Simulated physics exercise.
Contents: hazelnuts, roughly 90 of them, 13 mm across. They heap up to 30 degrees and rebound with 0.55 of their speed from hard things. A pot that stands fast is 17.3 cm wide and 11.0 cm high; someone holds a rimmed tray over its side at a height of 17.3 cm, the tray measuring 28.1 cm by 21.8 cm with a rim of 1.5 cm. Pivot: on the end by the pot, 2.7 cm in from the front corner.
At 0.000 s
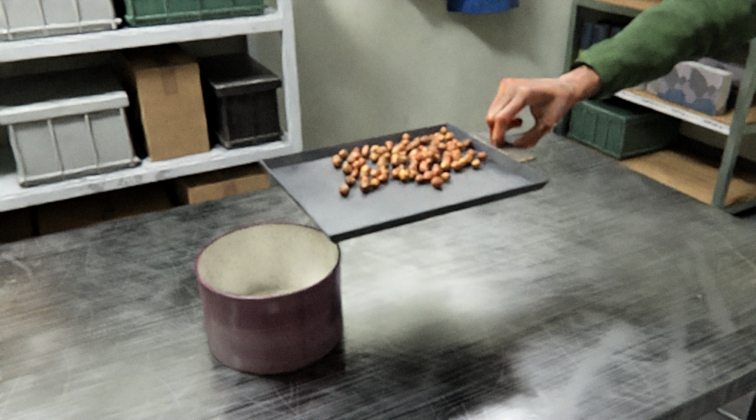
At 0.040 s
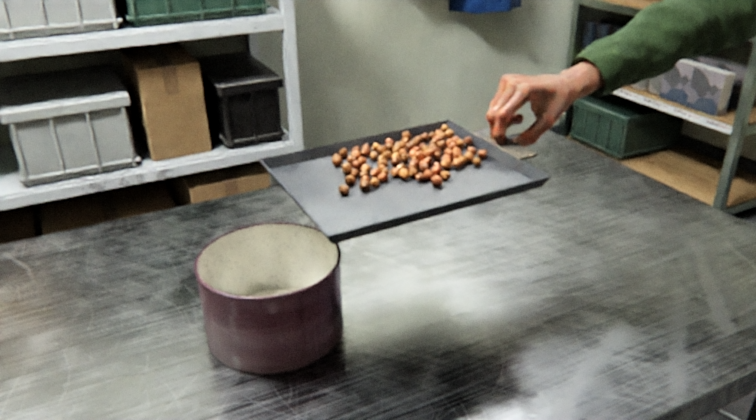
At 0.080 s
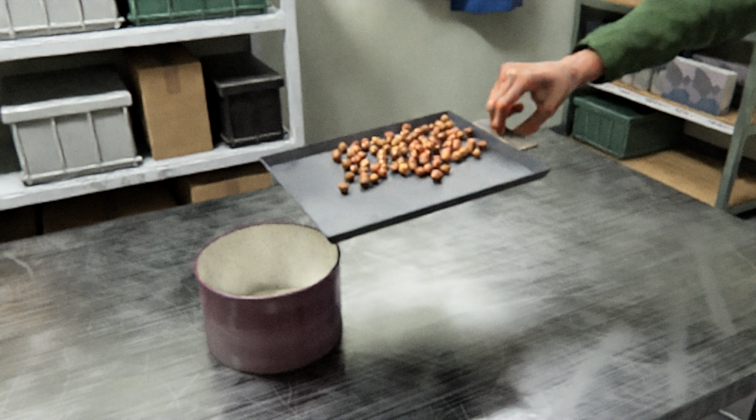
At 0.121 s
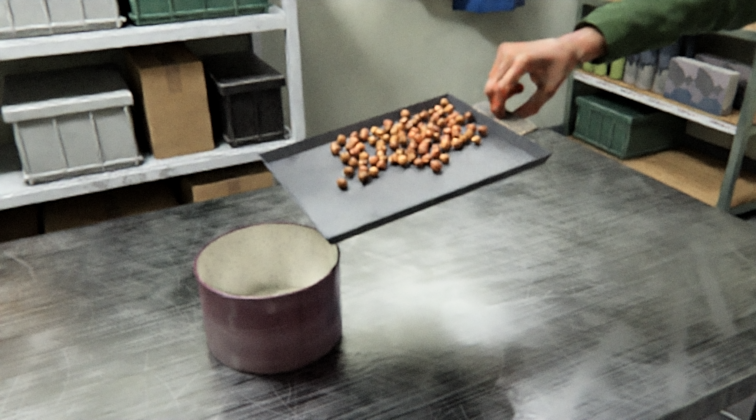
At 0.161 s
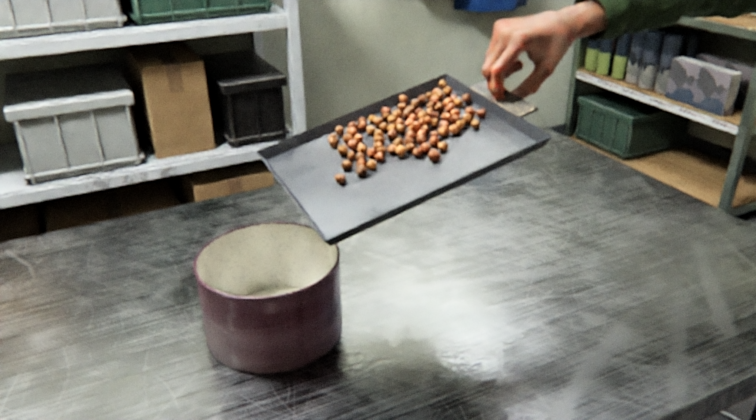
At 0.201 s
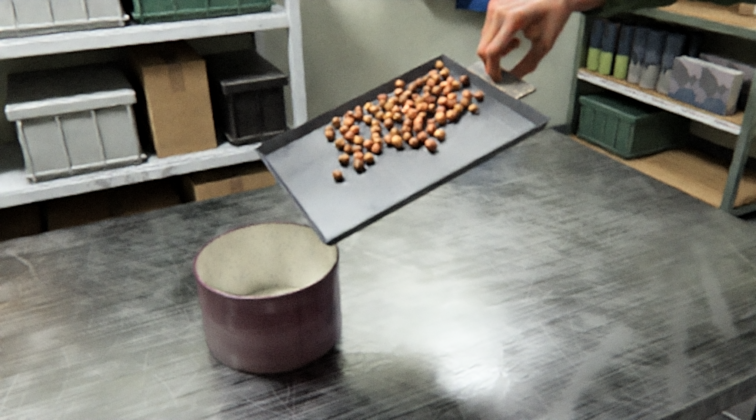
A hand in a green sleeve held the far right corner of a dark tray of small brown nut-like pieces and raised that side steadily, slanting the tray down to the left beside a purple pot.
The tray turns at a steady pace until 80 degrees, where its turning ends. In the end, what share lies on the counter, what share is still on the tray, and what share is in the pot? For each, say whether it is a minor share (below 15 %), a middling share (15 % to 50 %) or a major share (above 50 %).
As I see it, counter: The main load; tray: A sprinkling; pot: A sizeable amount.
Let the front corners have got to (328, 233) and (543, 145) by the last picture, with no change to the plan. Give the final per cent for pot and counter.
The pot gets 70 and the counter 30.
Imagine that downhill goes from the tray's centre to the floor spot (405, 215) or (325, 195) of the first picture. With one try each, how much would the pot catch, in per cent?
First try: About 0 percent; second try: About 60 percent.
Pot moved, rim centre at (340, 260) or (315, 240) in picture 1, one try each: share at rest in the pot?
Around 0 per cent, then around 0 per cent.
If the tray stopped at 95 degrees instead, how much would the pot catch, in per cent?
Estimated share: About 30 %.
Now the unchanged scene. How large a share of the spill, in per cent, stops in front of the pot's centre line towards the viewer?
Estimate: Close to 100 per cent of the pieces.
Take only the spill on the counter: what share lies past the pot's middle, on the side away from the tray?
Some 90 per cent of the spill lies beyond the centre.
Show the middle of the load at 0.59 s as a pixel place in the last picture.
At that moment the load's centre is around (281, 202).
After 0.43 s, tilt 50 degrees; the tray holds 100 %, the pot 0 %.
After 0.59 s, tilt 71 degrees; the tray holds 75 %, the pot 0 %.
Then, at 0.87 s, tilt 80 degrees; the tray holds 0 %, the pot 30 %.
By 1.9 s all is still; counter 70 %, tray 0 %, pot 30 %.
